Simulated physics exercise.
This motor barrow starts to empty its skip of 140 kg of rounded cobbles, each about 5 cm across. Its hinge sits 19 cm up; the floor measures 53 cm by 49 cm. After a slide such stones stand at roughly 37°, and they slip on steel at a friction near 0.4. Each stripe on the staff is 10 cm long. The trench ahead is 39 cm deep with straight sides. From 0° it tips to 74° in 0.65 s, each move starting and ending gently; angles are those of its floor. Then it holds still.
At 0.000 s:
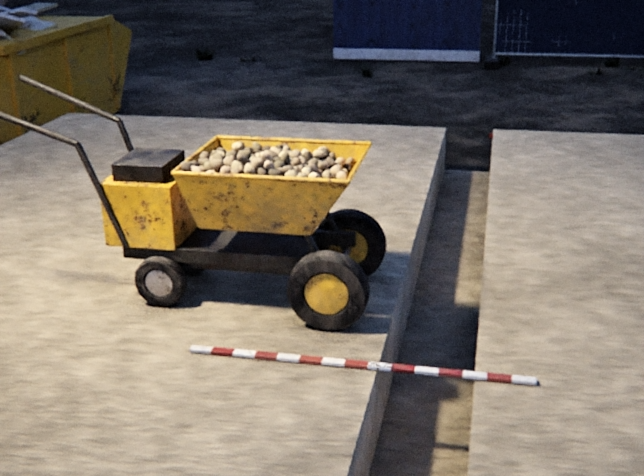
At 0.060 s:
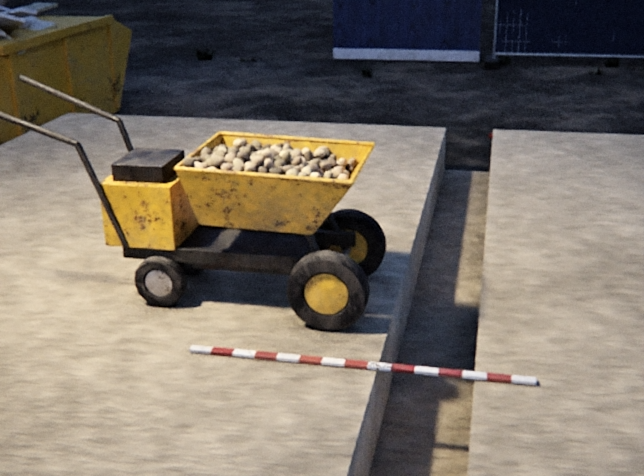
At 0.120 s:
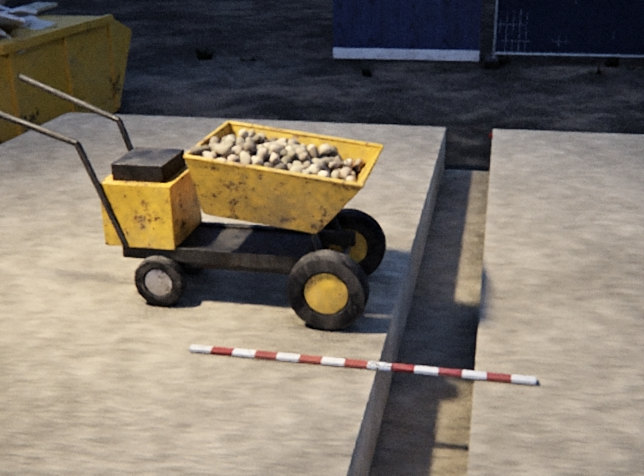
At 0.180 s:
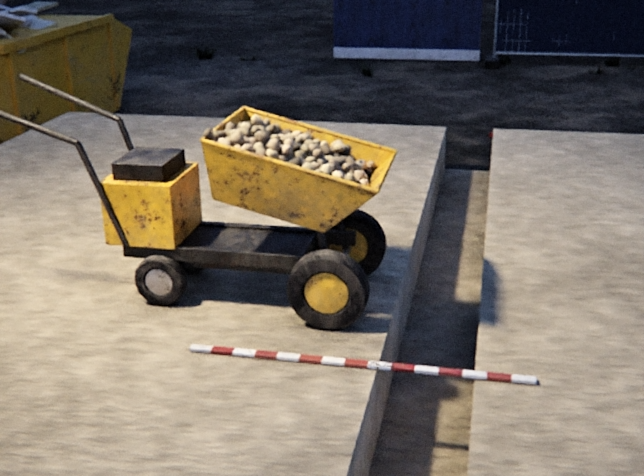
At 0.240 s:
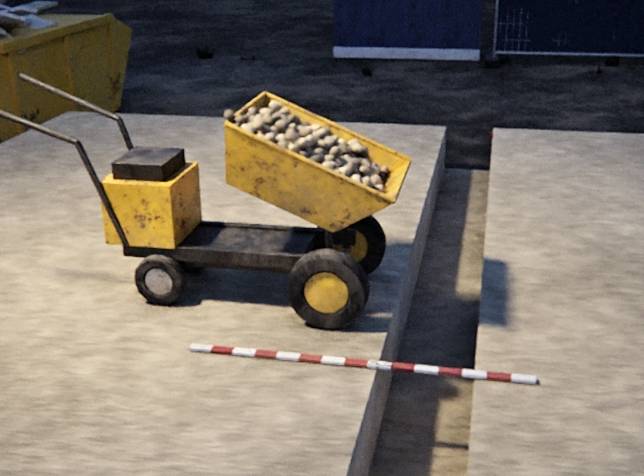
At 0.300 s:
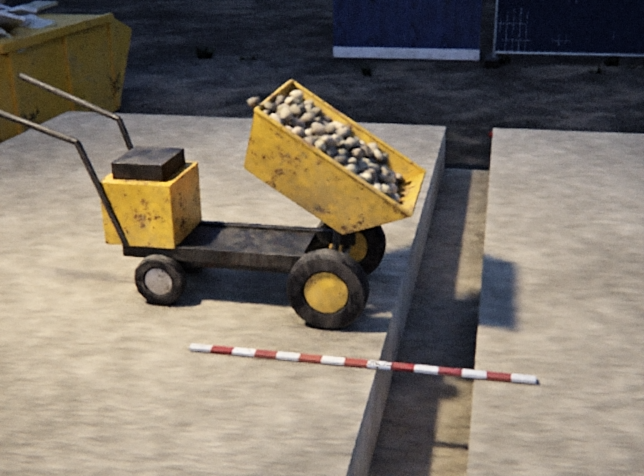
A small yellow motor barrow steadily raises the back of its skip full of rounded stones.
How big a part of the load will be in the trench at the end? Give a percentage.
Close to 25 in a hundred.
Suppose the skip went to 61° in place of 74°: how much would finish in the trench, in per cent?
It would be near 20 per cent.
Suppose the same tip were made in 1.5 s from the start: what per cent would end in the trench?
Then about 45 per cent.
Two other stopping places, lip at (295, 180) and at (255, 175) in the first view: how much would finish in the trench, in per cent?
About 70 and 95 per cent.
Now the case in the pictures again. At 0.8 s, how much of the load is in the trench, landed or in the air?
About 5 per cent by then.
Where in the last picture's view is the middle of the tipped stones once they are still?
Their middle is at about (542, 313).
After 0.5 s the floor is at 63°; 100 % in the skip; the foremost stones are at (445, 233).
After 0.8 s the floor is at 74°; 53 % in the skip, 5 % in the trench, 41 % past the trench; the foremost stones are at (547, 316).
After 1.1 s the floor is at 74°; 11 % in the skip, 11 % in the trench, 78 % past the trench; the foremost stones are past the picture's edge.
After 3.0 s the floor is at 74°; 0 % in the skip, 25 % in the trench, 75 % past the trench; the foremost stones are past the picture's edge.
